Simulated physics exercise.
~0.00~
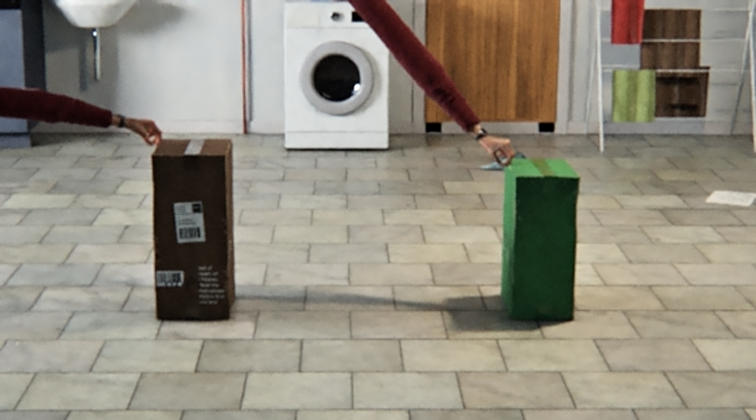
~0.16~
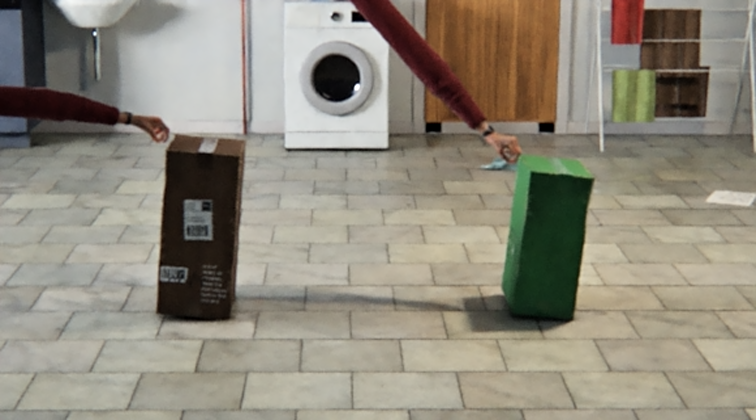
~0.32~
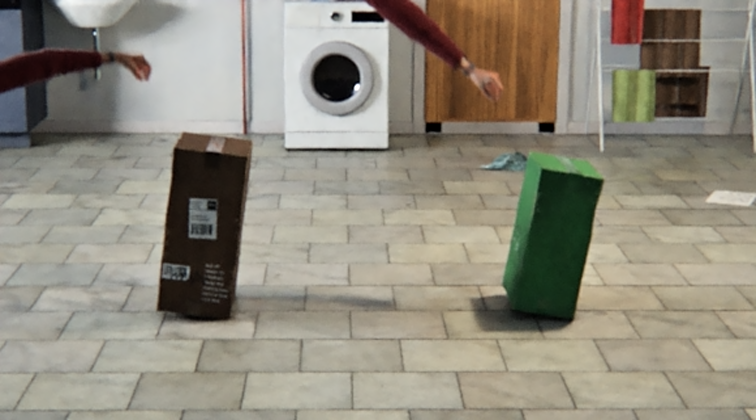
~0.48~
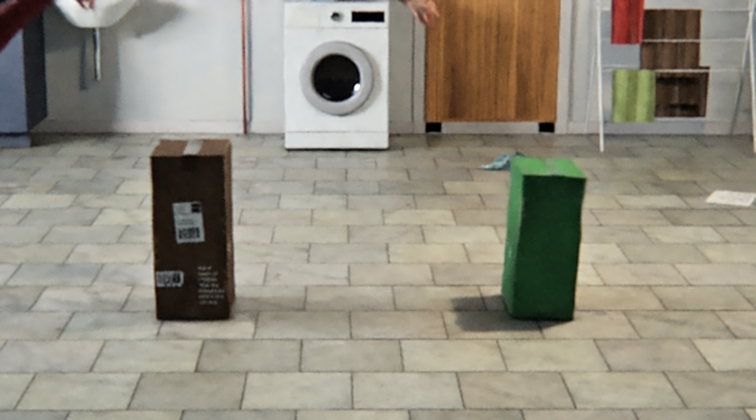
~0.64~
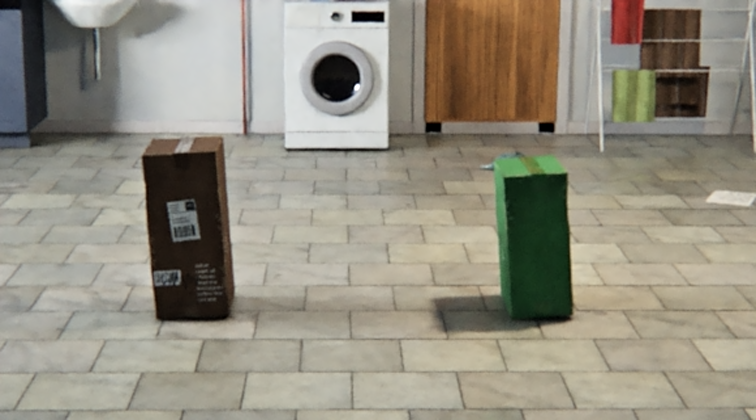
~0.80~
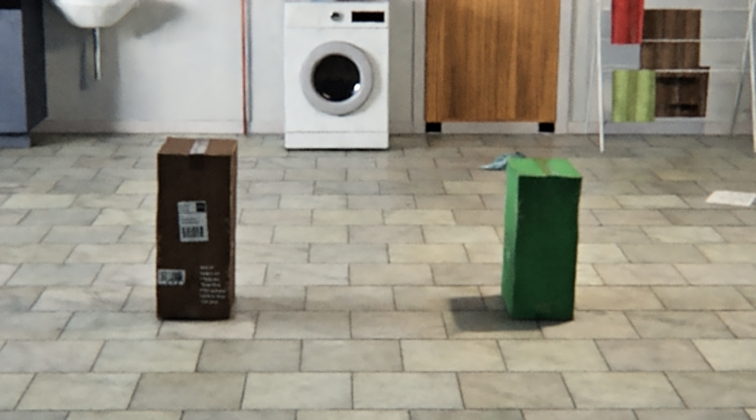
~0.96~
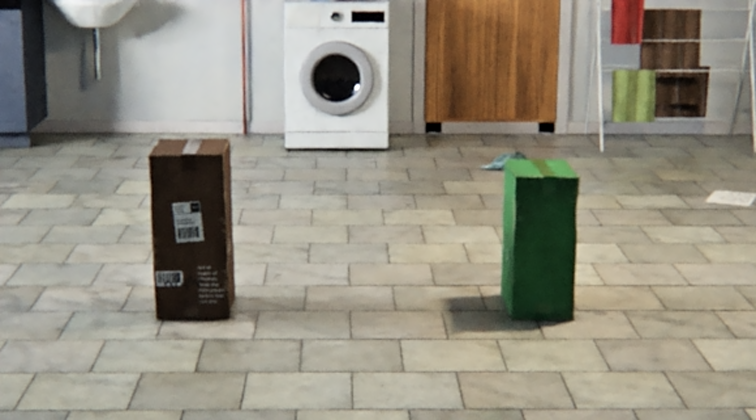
The clip opens on a tiled floor in front of a washing machine, where a tall brown parcel stands on the left and a tall green parcel on the right, each with a hand at its top. The two red-sleeved arms push the parcels, and both tip to the right. The hands let go and draw back as the parcels lean a little further. Both then rock back to the left, tilting slightly that way, before swaying gently right again. They finish standing upright on their bases, with the arms out of view.
